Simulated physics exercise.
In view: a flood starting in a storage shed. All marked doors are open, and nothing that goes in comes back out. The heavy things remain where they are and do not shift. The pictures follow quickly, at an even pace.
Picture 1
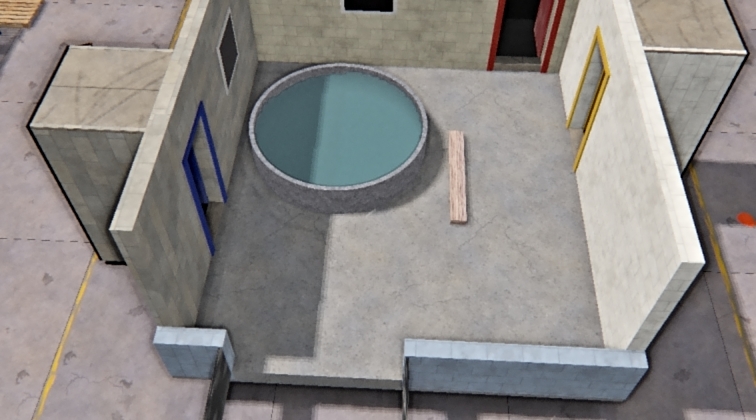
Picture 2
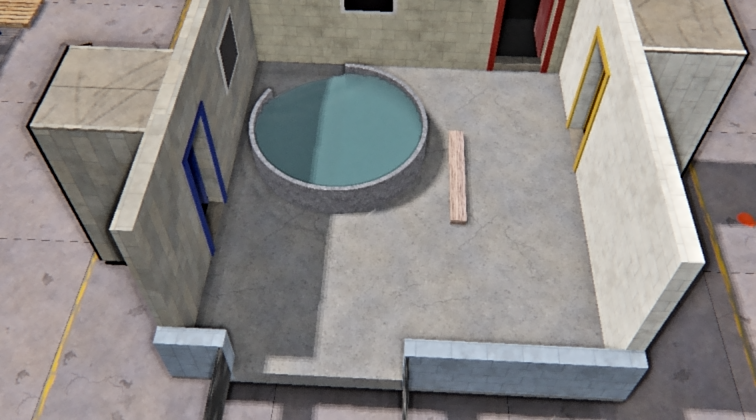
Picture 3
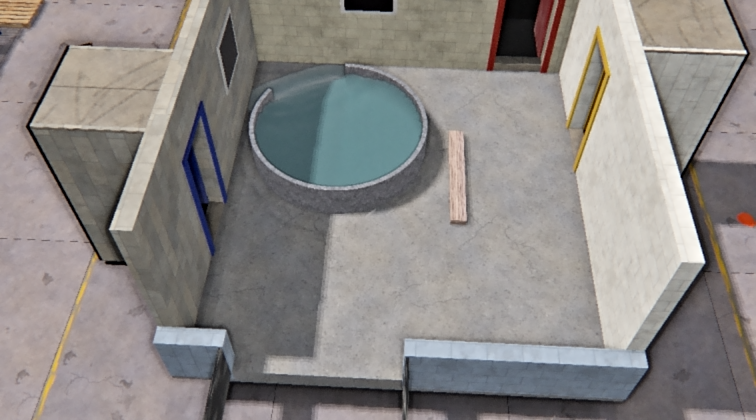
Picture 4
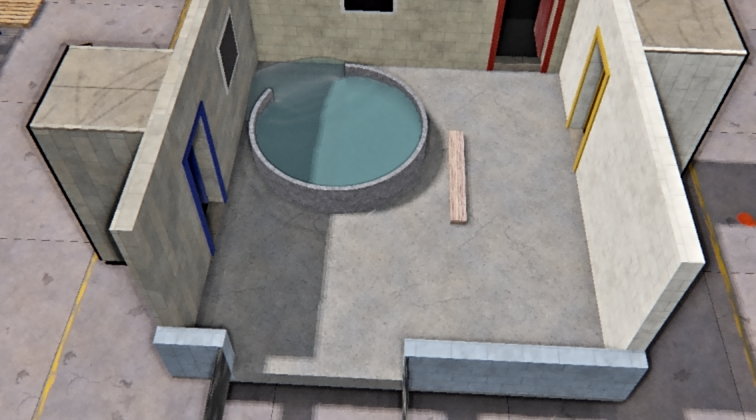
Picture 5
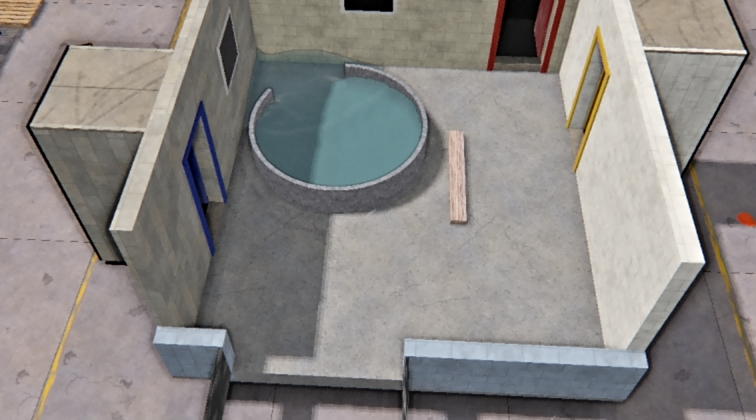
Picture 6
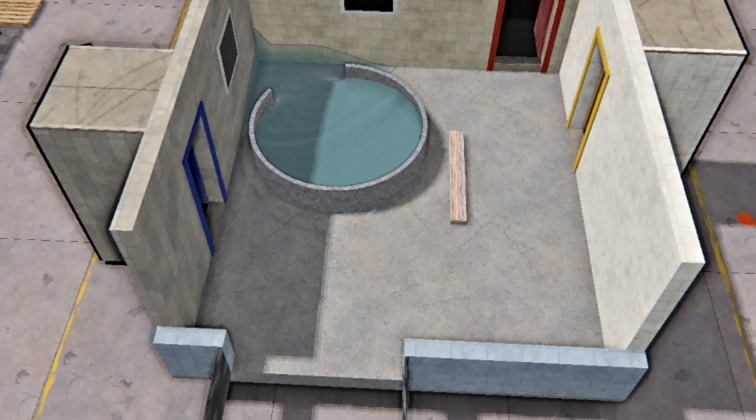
In a storage shed, water pours through a gap in the round pool's far side and spreads.
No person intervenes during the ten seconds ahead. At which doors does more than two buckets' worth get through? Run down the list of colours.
In order: The red door counts as not over. The yellow door counts as over. The blue door counts as not over.
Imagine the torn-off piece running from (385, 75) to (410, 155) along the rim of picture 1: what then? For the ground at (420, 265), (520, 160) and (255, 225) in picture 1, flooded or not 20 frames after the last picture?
As listed: Awash, wet, no water.
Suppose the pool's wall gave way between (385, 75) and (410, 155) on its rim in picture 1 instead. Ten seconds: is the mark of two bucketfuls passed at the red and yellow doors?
In short: The red one ends up above, the yellow one ends up above.
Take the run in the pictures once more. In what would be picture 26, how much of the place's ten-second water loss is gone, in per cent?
Close to 5 per cent, I'd say.
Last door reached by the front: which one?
Going by the pictures, I'd say the yellow one.
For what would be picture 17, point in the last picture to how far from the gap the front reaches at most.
The wet edge reaches furthest near (494, 71).
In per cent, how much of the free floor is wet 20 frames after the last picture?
Roughly 50 %.
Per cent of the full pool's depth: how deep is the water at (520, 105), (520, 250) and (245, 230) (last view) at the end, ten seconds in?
About 20, 8, 4 %.
A moment on, water covers 10 % of the floor; the red door not reached, the yellow door not reached, the blue door not reached.
Next, water covers 20 % of the floor; the red door not reached, the yellow door not reached, the blue door wet at the sill, nothing in.
Then, water covers 50 % of the floor; the red door wet at the sill, nothing in, the yellow door under two buckets in, the blue door under two buckets in.
Later, water covers 70 % of the floor; the red door under two buckets in, the yellow door over two buckets in, the blue door under two buckets in.
In the end, water covers 95 % of the floor; the red door under two buckets in, the yellow door far over two buckets in, the blue door under two buckets in.
